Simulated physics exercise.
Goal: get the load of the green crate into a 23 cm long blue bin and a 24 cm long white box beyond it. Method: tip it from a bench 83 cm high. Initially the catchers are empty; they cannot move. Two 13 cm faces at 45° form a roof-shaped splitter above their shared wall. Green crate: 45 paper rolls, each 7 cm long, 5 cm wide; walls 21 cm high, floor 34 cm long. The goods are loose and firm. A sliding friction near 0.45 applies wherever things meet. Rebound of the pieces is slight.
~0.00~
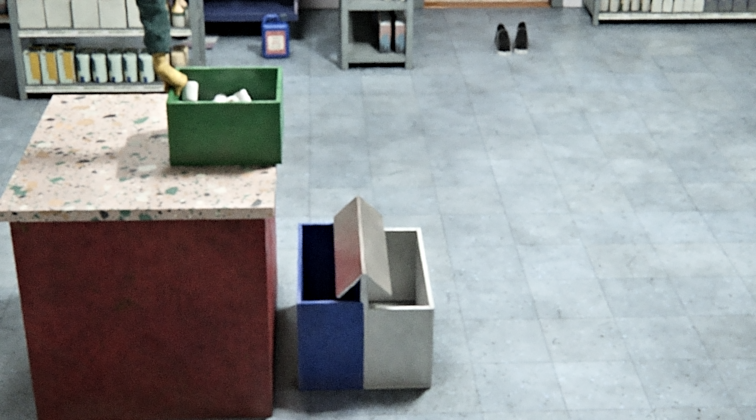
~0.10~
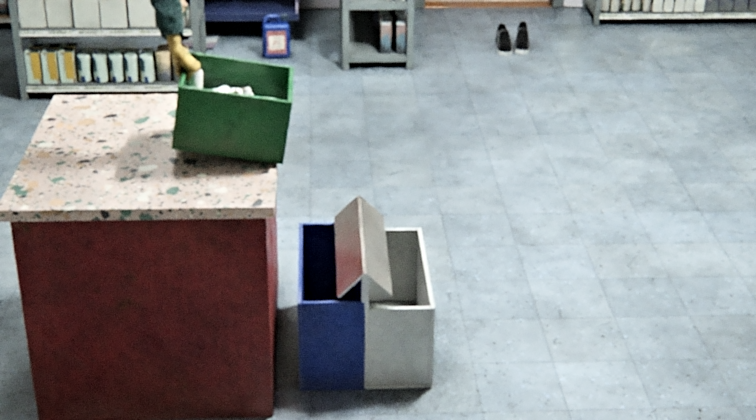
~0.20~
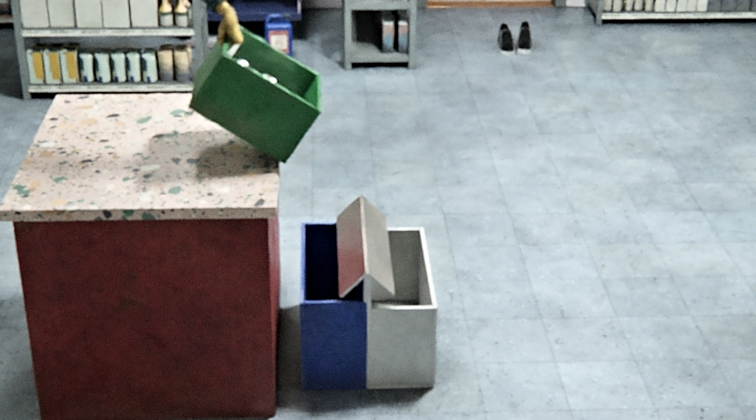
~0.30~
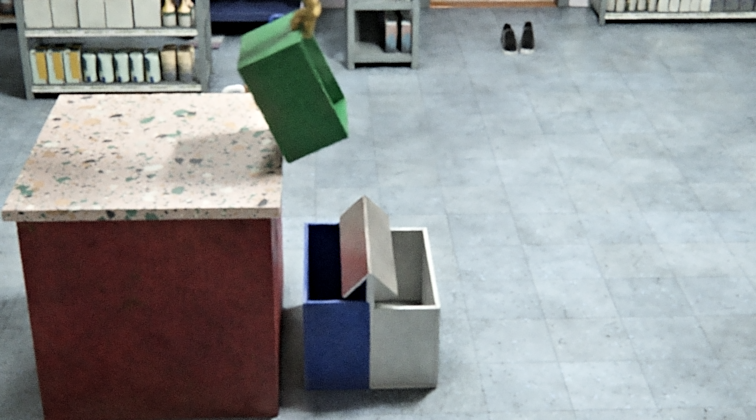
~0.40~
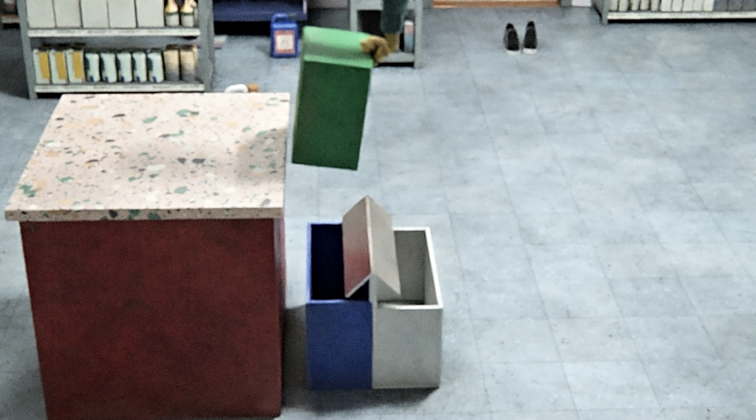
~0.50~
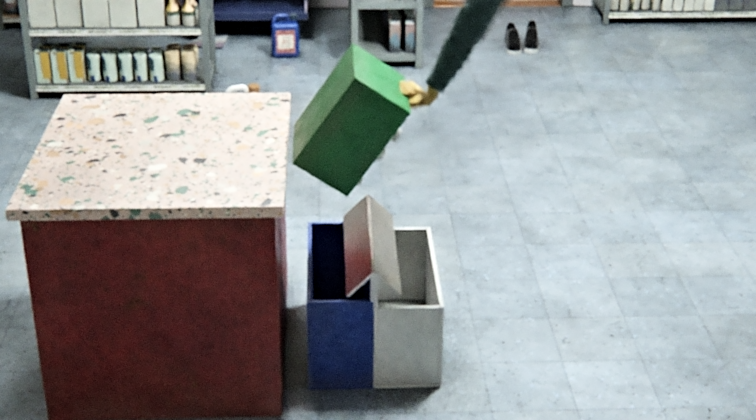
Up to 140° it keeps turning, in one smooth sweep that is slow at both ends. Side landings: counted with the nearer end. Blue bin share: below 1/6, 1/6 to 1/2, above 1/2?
Most likely a share not reaching a sixth.
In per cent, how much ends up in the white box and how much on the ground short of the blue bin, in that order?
35 and 0 %.
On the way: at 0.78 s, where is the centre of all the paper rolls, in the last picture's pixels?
About (449, 303).
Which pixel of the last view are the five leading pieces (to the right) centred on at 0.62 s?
(453, 197).
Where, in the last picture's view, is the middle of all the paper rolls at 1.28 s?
I'd put the middle close to (483, 344) in the last view.
After 0.62 s, tilt 140°; 8 still in the green crate and 37 in the air.
After 0.78 s, tilt 140°; 1 in the blue bin, 9 in the white box, 11 on the ground beyond the white box and 24 in the air.
After 1.00 s, tilt 140°; 3 in the blue bin, 13 in the white box, 24 on the ground beyond the white box and 5 in the air.
Outcome (at 1.28 s), 3 in the blue bin, 16 in the white box and 26 on the ground beyond the white box. Asked share, 3 of 45, 7 per cent.
